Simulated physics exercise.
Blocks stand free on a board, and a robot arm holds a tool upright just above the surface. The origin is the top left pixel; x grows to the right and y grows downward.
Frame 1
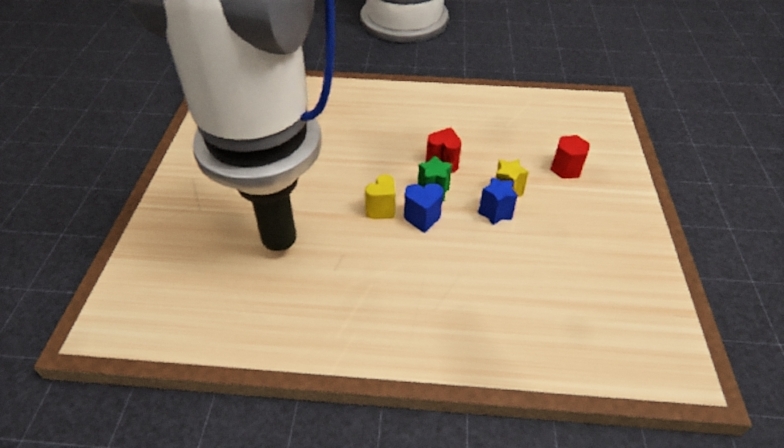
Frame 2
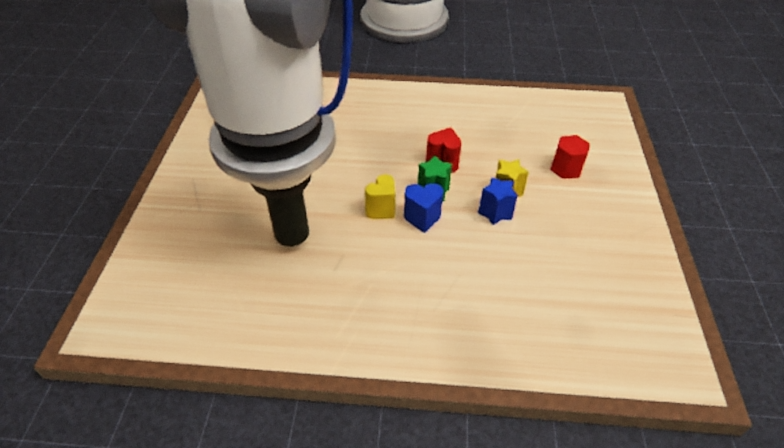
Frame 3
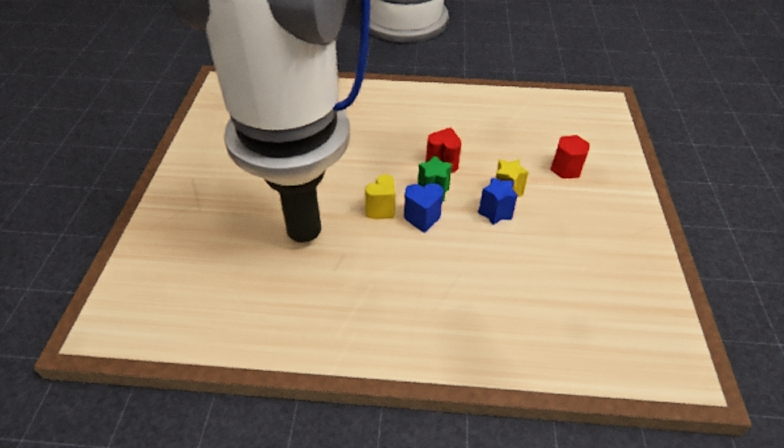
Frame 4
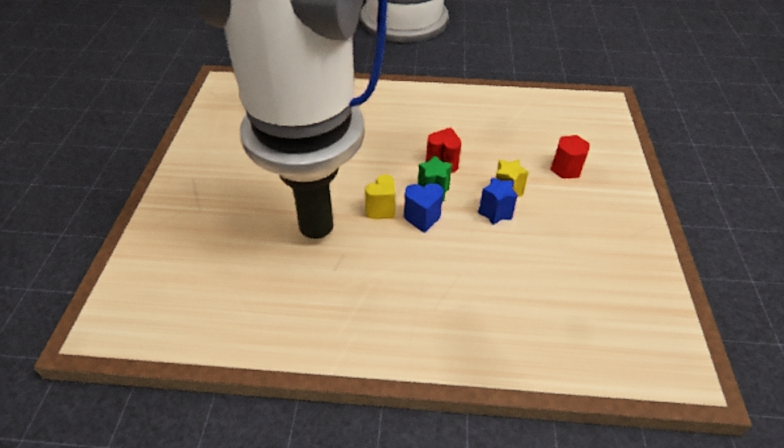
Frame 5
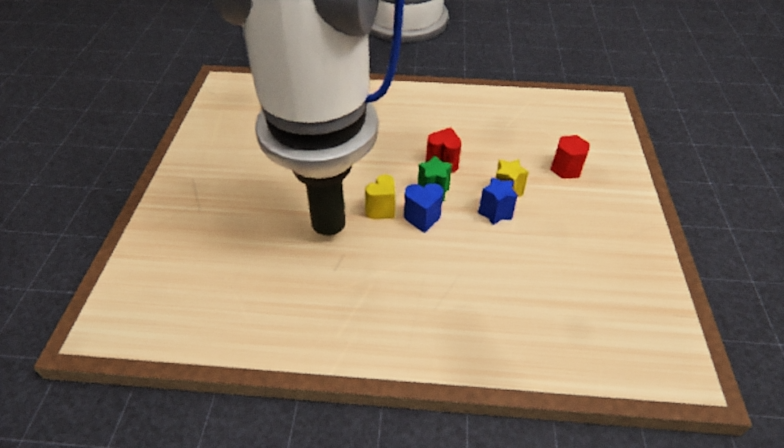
The video shows a robot arm holding a black tool upright over a wooden board and moving it steadily right, toward a yellow heart-shaped block, while the red, green, blue and yellow blocks stay still.
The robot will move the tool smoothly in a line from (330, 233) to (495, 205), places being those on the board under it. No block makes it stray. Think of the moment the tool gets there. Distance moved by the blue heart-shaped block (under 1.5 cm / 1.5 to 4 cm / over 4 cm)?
The displacement of the blue heart-shaped block is above 4 cm.
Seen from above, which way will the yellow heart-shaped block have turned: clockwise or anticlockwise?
From above, counter-clockwise.
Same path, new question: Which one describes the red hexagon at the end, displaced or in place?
That block stays.
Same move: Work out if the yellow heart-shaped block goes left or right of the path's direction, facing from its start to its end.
Pushed left.
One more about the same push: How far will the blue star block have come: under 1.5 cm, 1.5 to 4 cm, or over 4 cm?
The best fit is over 4 cm.
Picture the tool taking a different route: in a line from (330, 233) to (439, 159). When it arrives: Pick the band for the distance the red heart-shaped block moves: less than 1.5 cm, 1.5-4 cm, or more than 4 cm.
Distance: Between 1.5 and 4 cm.
The first path, step by step. One third of the way, tool (388, 214); yellow heart-shaped block (399, 176), turned 40° anticlockwise.
Two thirds of the way, tool (443, 205); yellow heart-shaped block (407, 172), turned 80° anticlockwise; blue heart-shaped block (476, 188), turned 40° clockwise; blue star block (514, 188).
At the end, tool (497, 196); yellow heart-shaped block (407, 172), turned 80° anticlockwise; blue heart-shaped block (528, 193), turned 85° clockwise; blue star block (556, 193), turned 65° anticlockwise; yellow star block (520, 164), turned 25° anticlockwise; red hexagon still.
